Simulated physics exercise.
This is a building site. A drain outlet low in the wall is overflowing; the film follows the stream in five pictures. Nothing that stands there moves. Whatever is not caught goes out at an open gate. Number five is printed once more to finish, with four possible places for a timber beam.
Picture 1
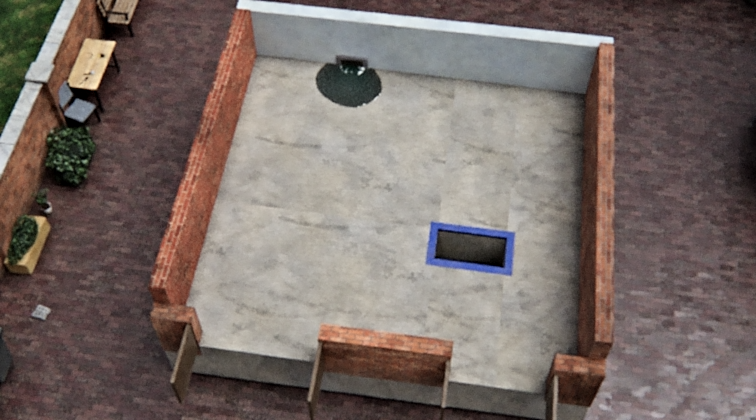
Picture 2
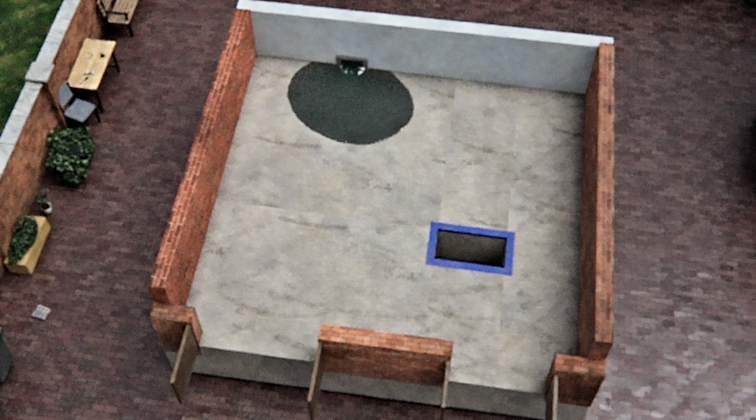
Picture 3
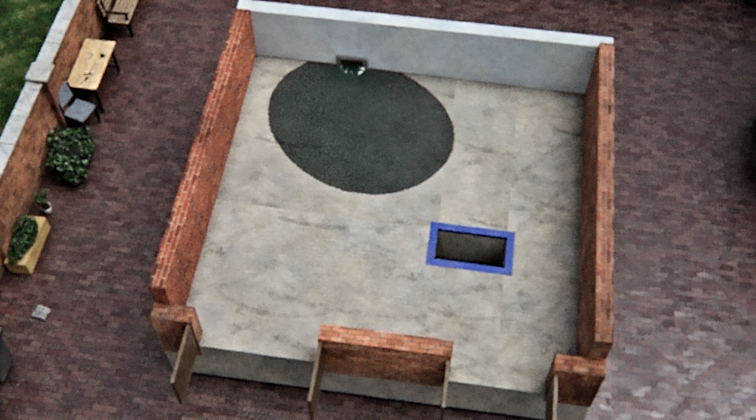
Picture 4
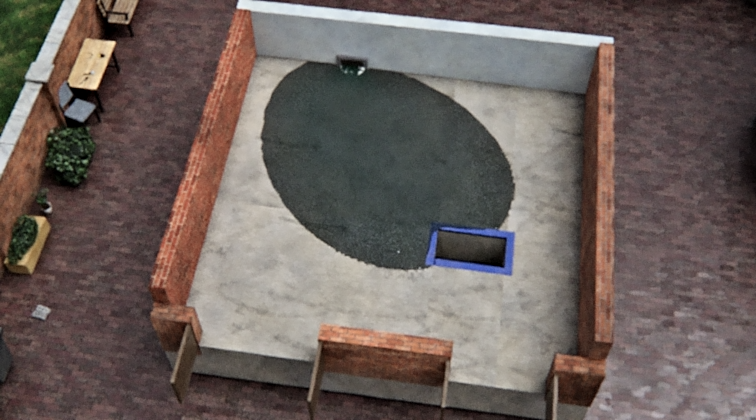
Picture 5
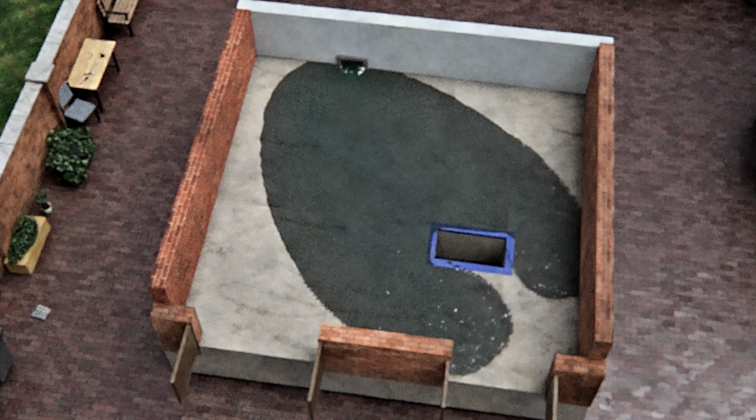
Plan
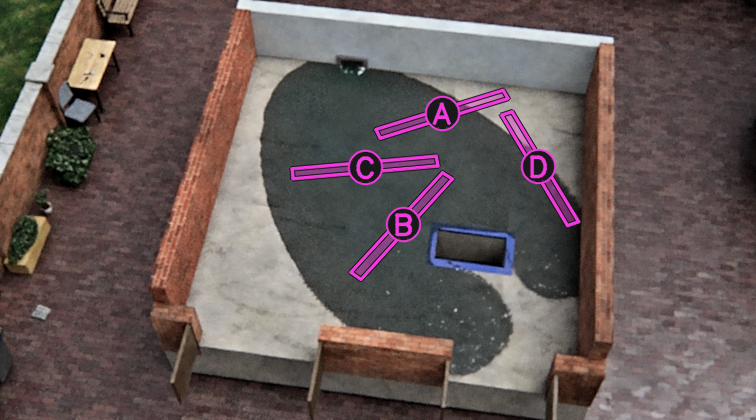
Dark water spreading from an outfall in the back wall across a brick-walled concrete floor, reaching and surrounding a blue-edged drain pit.
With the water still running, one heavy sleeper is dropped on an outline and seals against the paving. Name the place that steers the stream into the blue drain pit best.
The answer is spot D.
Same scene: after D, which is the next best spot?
Here it is spot A.
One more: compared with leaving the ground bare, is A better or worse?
Spot A is worse.
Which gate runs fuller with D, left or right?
The right gate.
On the marked copy, A from (378, 133) to (505, 94); B from (355, 275) to (447, 175); C from (292, 173) to (437, 161); D from (506, 113) to (573, 223).
For spot A, about 24 % of the stream runs into the blue drain pit, about 75 % out by the gates.
For spot B, about 3 % of the stream runs into the blue drain pit, about 97 % out by the gates.
For spot C, about 4 % of the stream runs into the blue drain pit, about 96 % out by the gates.
For spot D, about 38 % of the stream runs into the blue drain pit, about 62 % out by the gates.
